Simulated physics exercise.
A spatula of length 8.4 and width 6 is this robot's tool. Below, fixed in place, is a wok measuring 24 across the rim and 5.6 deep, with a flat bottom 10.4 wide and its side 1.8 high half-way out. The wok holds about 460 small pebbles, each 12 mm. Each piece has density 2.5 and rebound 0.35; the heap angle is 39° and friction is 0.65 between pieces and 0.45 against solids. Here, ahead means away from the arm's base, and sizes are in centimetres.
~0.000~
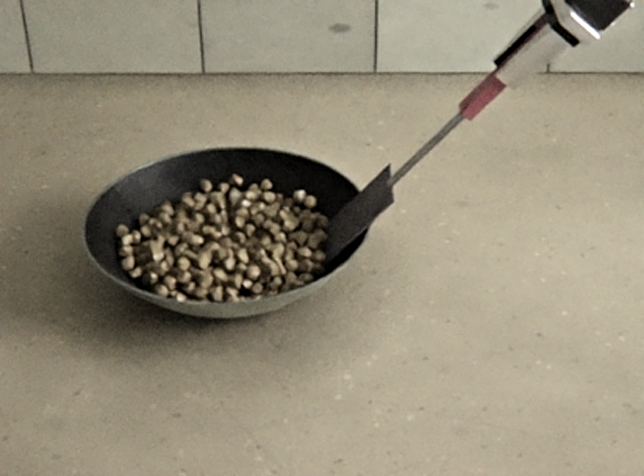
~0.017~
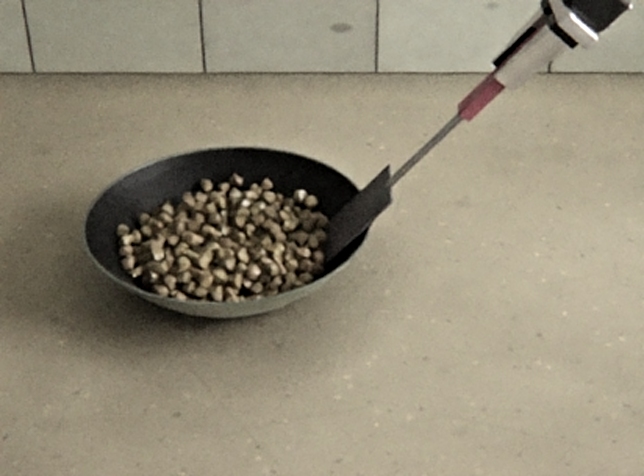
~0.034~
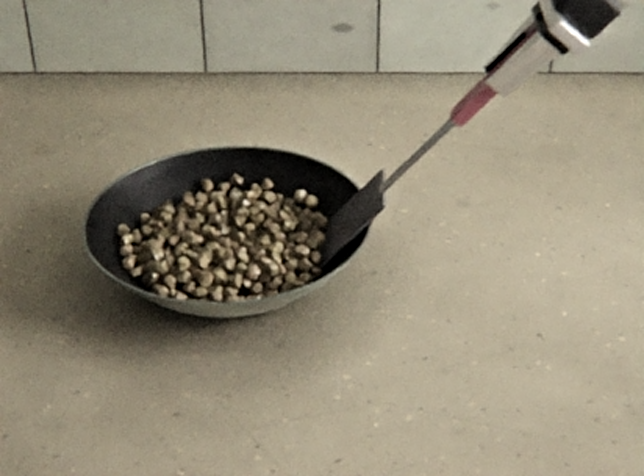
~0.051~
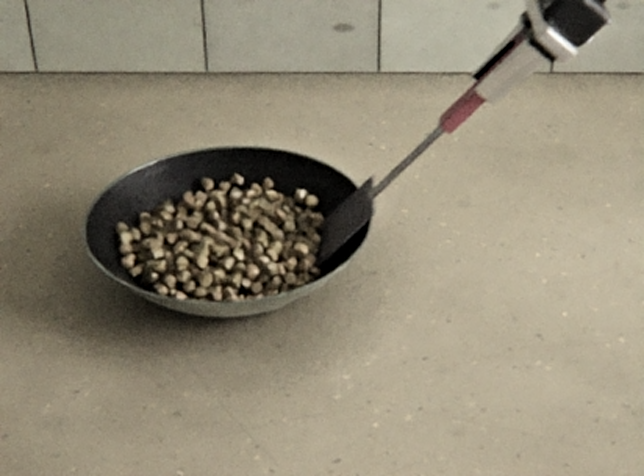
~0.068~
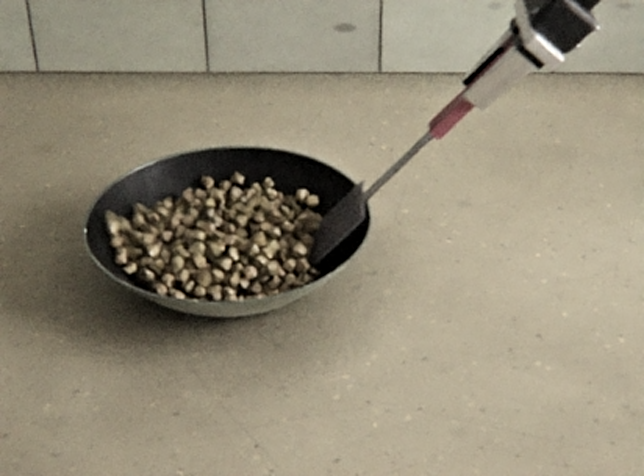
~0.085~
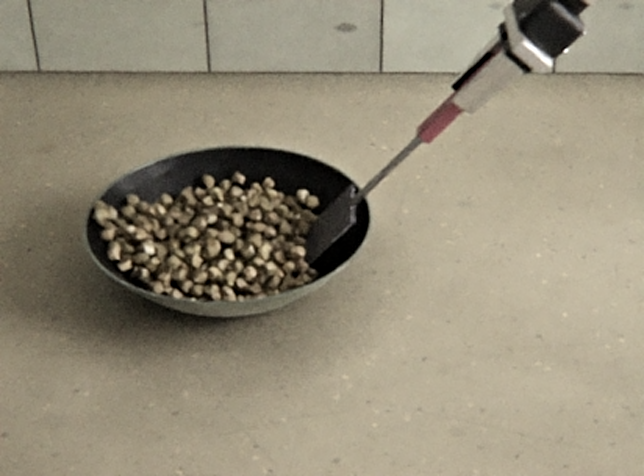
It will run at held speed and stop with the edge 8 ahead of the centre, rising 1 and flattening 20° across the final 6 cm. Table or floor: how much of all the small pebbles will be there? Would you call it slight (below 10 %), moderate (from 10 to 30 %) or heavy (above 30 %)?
I would call it moderate.
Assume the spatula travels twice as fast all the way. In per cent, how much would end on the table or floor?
Around 45 per cent would finish on the table or floor.
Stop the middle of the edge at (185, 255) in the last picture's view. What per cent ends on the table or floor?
About 5 per cent.
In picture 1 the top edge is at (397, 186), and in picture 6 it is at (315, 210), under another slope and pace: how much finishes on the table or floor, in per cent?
Roughly 40 percent ends up there.
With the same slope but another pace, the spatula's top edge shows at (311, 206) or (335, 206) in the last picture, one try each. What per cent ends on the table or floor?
Roughly 45 per cent, then roughly 35 per cent.
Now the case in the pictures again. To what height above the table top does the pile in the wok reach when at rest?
7.5 cm.
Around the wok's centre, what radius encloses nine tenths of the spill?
I reckon it's some 20 centimetres.
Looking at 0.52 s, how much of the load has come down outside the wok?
Close to 20 per cent of the load.
By 0.18 s, sloping 49°, highest piece 8 above the table; 452 in the wok, 7 on the blade or in flight.
By 0.27 s, sloping 40°, highest piece 8 above the table; 436 in the wok, 6 on the table or floor, 17 on the blade or in flight.
By 0.52 s, sloping 29°, highest piece 8 above the table; 355 in the wok, 100 on the table or floor, 4 on the blade or in flight.
By 1.57 s, sloping 29°, highest piece 7 above the table; 355 in the wok, 104 on the table or floor.
Final count, 355 in the wok, 104 on the table or floor. That is 23 % on the table or floor.
